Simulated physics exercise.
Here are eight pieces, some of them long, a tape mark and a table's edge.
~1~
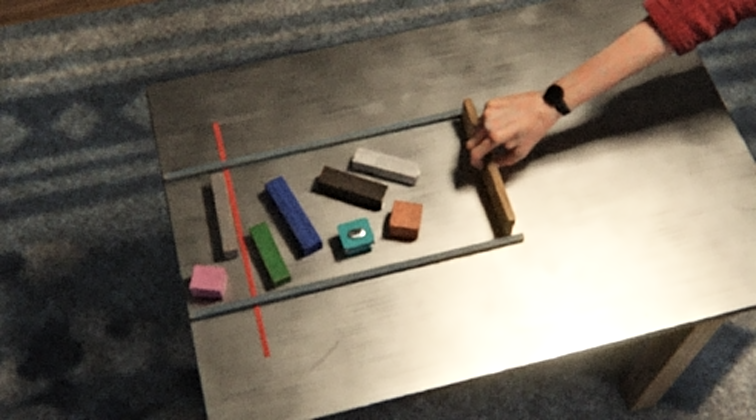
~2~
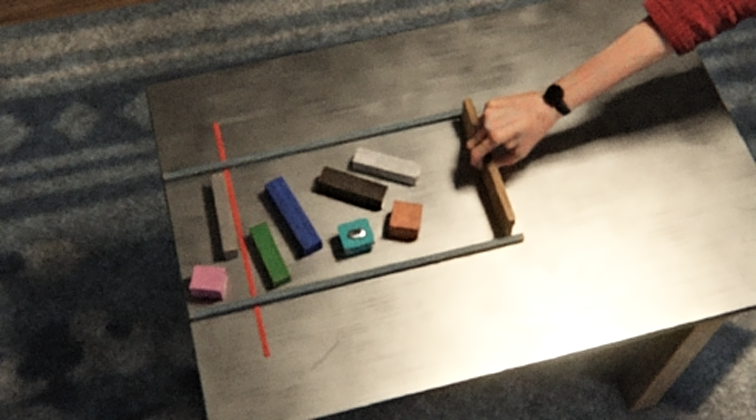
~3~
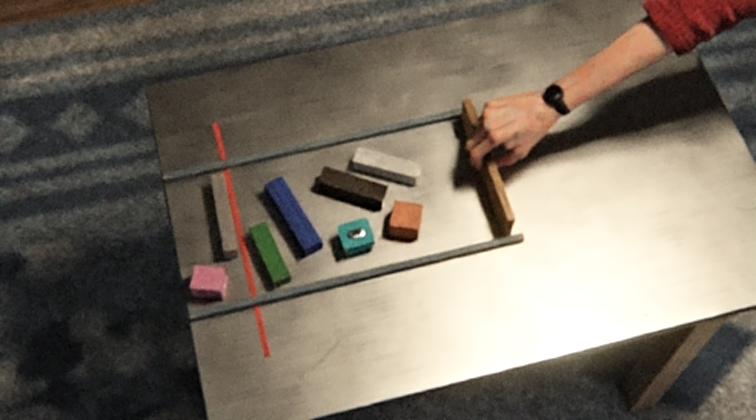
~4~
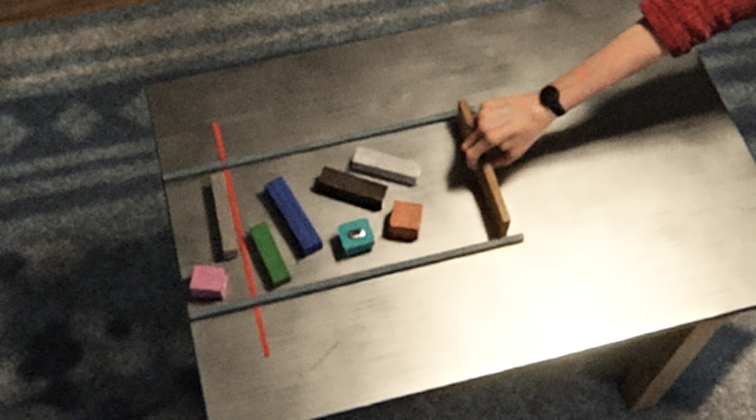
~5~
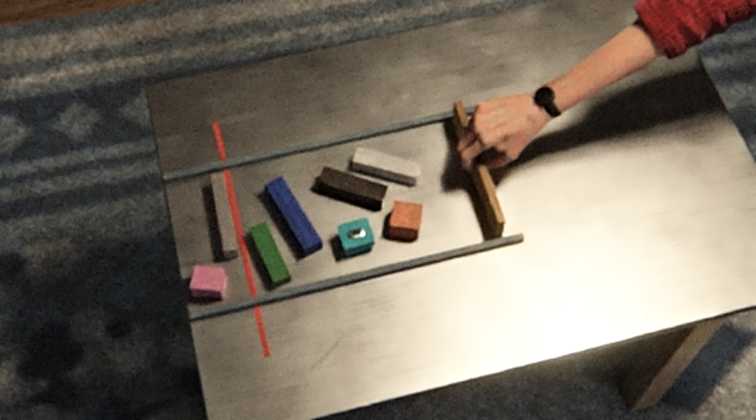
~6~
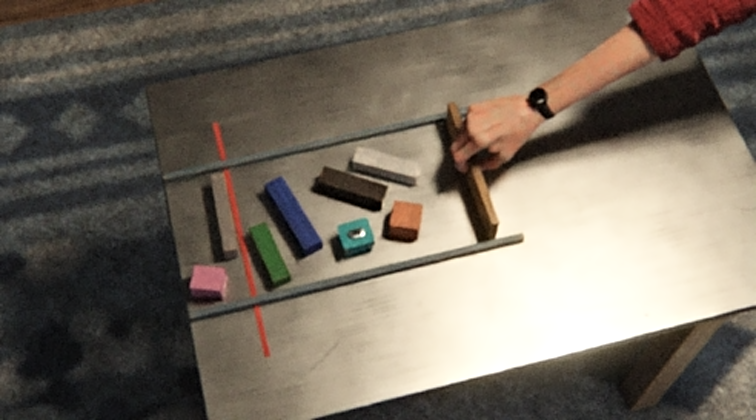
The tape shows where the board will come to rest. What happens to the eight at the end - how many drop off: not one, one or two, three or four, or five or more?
The count of those that drop off: Three or four.
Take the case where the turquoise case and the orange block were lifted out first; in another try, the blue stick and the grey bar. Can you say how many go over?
The number fallen is 1, and in the other try 2.
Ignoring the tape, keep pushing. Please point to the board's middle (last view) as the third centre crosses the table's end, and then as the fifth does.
In pixels, around (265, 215) followed by around (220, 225).
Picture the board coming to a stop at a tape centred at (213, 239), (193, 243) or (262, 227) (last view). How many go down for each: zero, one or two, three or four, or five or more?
Number fallen at each tape, in order - 5 or more, at least five, three to four.
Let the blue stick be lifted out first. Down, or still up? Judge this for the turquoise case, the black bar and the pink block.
Final state: Turquoise case in place, black bar in place, pink block off.
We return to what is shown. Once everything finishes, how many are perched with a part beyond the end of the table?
The figure is 0.
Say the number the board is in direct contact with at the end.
It's touching 3 at the end.
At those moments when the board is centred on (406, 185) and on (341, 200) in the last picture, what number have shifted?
At first I count 2, and then 6.
Early on, none off yet; pink block at rest near (209, 282); grey bar at rest near (225, 216); green bar at rest near (270, 255).
Finally, the number that fall off is three or four; lost, blue stick, green bar, grey bar and pink block.
